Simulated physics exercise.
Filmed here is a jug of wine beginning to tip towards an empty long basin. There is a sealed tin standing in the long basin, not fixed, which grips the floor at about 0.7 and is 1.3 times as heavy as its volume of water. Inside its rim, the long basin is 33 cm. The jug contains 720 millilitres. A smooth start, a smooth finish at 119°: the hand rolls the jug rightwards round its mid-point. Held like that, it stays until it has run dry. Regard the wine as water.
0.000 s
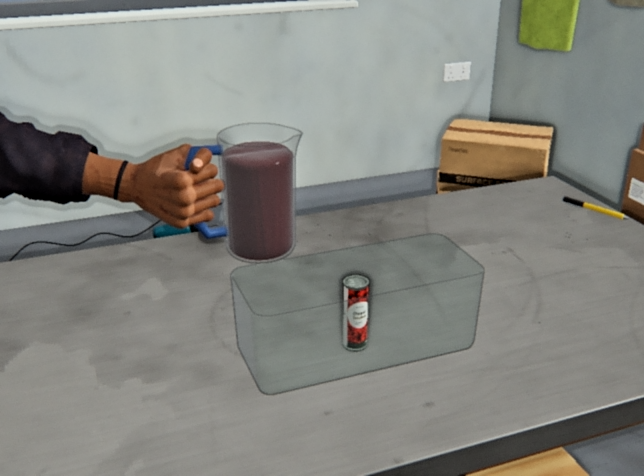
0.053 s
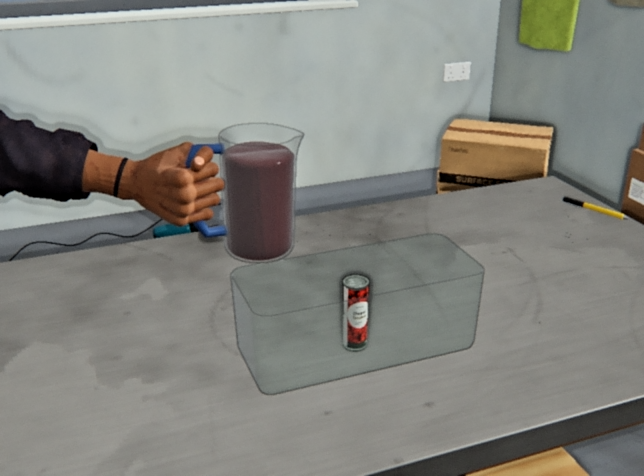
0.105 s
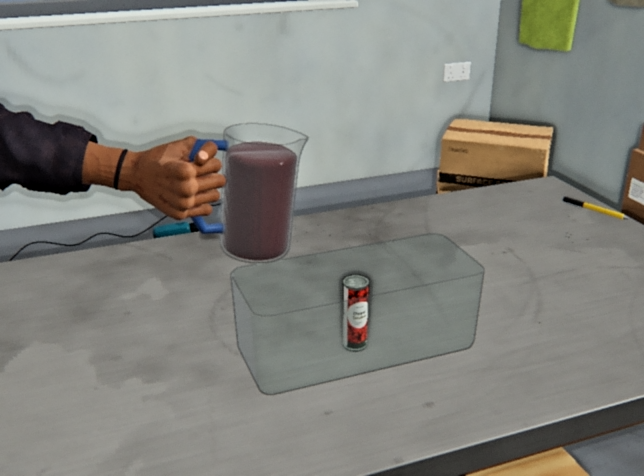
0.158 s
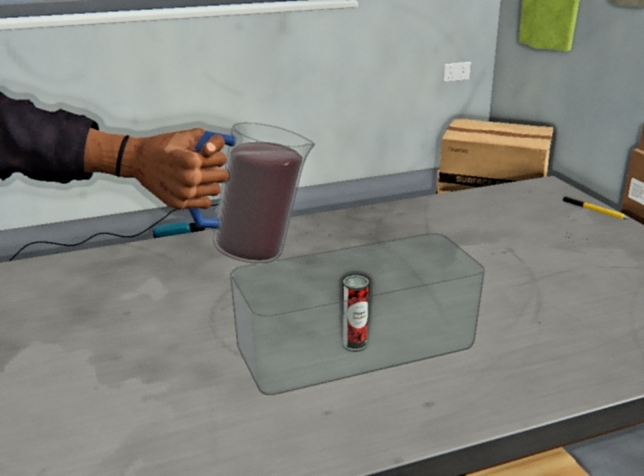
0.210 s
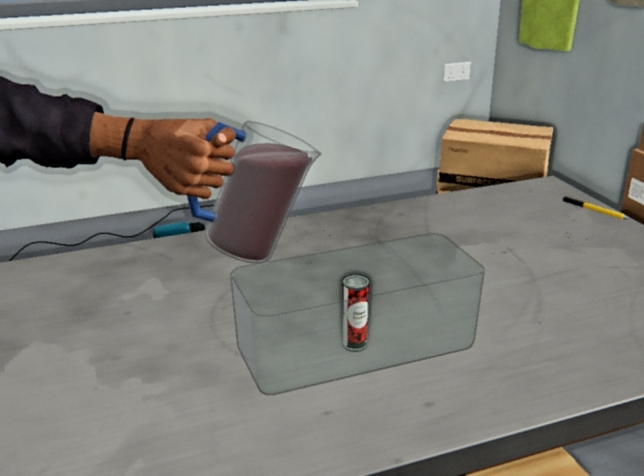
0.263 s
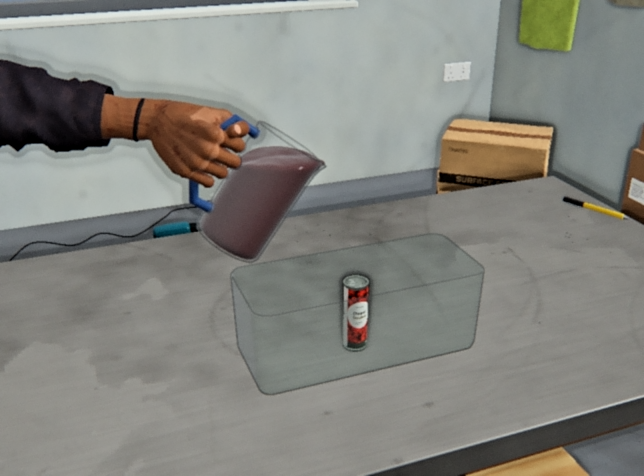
A hand tilts a jug of dark wine rightwards above a clear basin holding a tin.
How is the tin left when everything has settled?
The tin is lying toppled.
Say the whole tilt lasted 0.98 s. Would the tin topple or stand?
The tin would overturn.
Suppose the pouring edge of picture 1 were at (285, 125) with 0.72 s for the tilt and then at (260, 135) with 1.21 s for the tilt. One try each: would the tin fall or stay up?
The tin overturns the first time and stays vertical the second time.
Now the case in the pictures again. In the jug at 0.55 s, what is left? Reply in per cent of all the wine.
I'd estimate some 64 % remains.
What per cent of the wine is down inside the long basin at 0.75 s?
Looks like about 72 % of the whole amount.
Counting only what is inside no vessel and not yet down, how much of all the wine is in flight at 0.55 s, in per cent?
My guess is roughly 20 %.
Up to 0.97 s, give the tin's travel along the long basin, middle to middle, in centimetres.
Close to 7 cm.
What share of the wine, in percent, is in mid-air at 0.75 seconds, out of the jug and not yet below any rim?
Close to 14 per cent.
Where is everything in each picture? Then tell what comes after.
In the first frame, it leans 0°; its right rim is at (301, 131); the wine meets the walls at (221, 155) and (291, 147); the long basin's rim runs from (241, 294) to (464, 252); the tin's top is at (356, 285).
In the second frame, it leans 2°; its right rim is at (303, 132); the wine meets the walls at (222, 154) and (291, 148).
In the third frame, it leans 6°; its right rim is at (308, 135); the wine meets the walls at (225, 153) and (294, 150).
In the fourth frame, it leans 14°; its right rim is at (314, 142); the wine meets the walls at (229, 161) and (300, 151).
In the fifth frame, it leans 24°; its right rim is at (320, 151); the wine meets the walls at (226, 178) and (309, 151).
In the sixth frame, it leans 36°; its right rim is at (326, 164); the wine meets the walls at (218, 190) and (319, 156).
By 0.55 s the tilt is 104° and 65 per cent is still to pour; the tin stands where it began.
By 0.75 s the tilt is 119° and 14 per cent is still to pour; the tin stands where it began.
By 0.97 s the tilt is 119° and 0 per cent is still to pour; the tin lies on its side.
By 1.21 s the tilt is 119° and 0 per cent is still to pour; the tin lies on its side.
At rest the tin lies on its side.
